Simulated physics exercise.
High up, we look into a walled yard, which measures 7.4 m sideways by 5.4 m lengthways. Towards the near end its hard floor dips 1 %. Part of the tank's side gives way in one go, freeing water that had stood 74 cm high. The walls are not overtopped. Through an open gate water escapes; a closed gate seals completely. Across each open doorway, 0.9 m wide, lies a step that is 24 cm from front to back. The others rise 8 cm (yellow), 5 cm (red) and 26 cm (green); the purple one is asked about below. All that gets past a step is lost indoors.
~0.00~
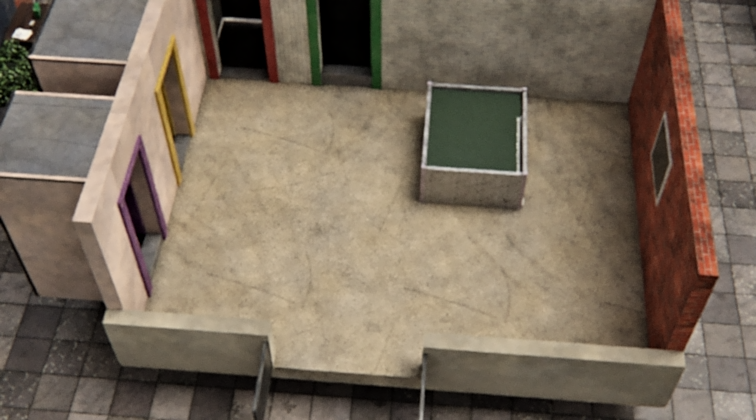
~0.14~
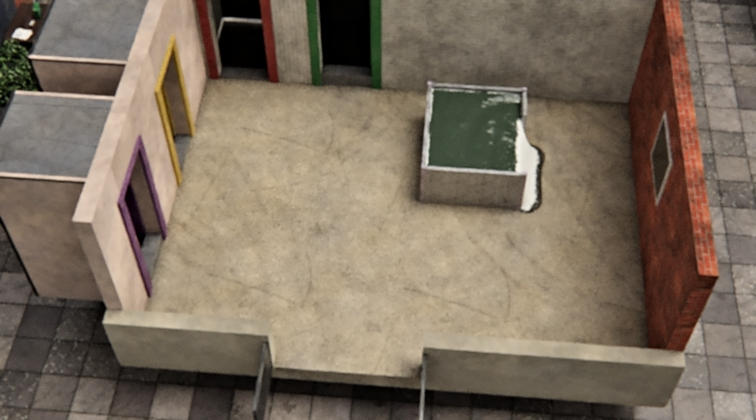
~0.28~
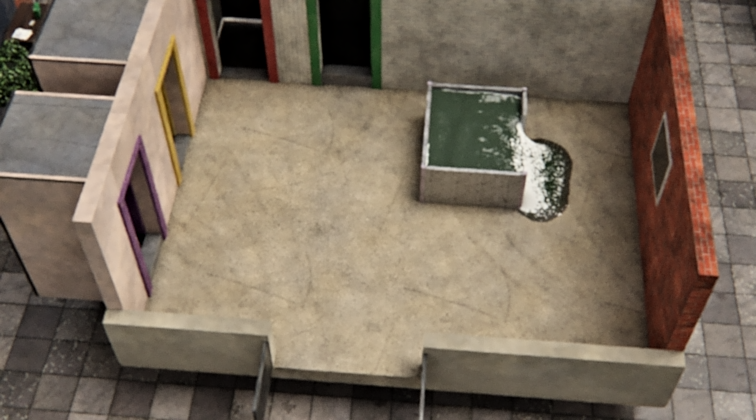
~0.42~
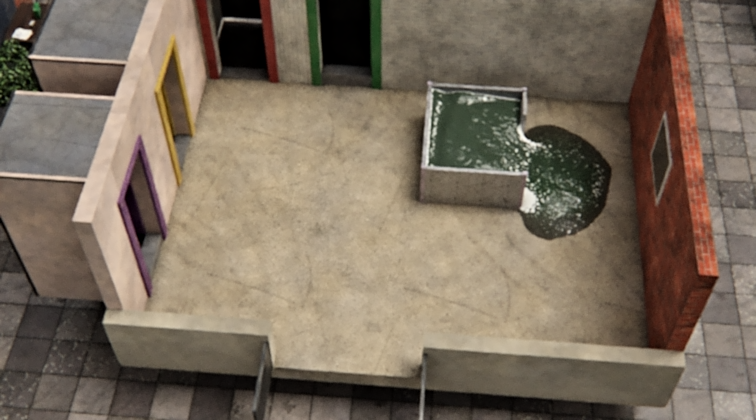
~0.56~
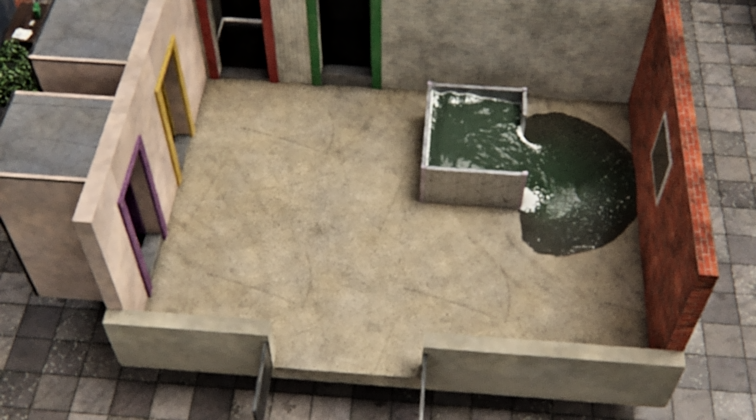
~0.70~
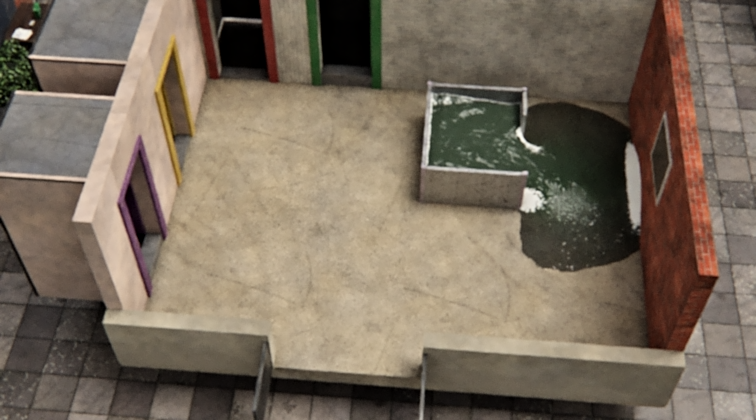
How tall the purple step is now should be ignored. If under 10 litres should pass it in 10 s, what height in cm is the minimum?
The minimum is around 7 cm.
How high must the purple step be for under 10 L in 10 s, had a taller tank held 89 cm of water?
Then around 9.5 centimetres.
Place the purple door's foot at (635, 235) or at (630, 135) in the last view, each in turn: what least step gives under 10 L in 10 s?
First place around 32 cm, second around 25 cm.
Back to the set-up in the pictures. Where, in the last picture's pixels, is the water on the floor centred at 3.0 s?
About (551, 209).
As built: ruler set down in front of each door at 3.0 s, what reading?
Lab note, cm: Purple 0; yellow 0; red 0; green 0.
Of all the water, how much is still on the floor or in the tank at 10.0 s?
Some 94 %.
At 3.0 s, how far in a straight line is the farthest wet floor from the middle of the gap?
Near 4.0 m, more or less.
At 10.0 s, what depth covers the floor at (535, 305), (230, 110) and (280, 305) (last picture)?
5, 4 and 6 cm, respectively.
After 1.4 s water covers 15 % of the floor, deepest (43 cm) near (624, 191); it has not reached the purple door.
After 3.0 s water covers 35 % of the floor, deepest (30 cm) near (652, 380); it has not reached the purple door.
After 10.0 s water covers 95 % of the floor, deepest (11 cm) near (137, 341); 9 cm at the purple door, 0 litres in over its 18 cm step.
At the purple door as built, the water arrived by 5.4 s and peaked near 10 cm at 8.2 s.
With a step of 6.5 cm, 17 litres would have come in within the 10 s; with 8.5 cm, 3 litres. So under 10 litres takes about 7 cm.
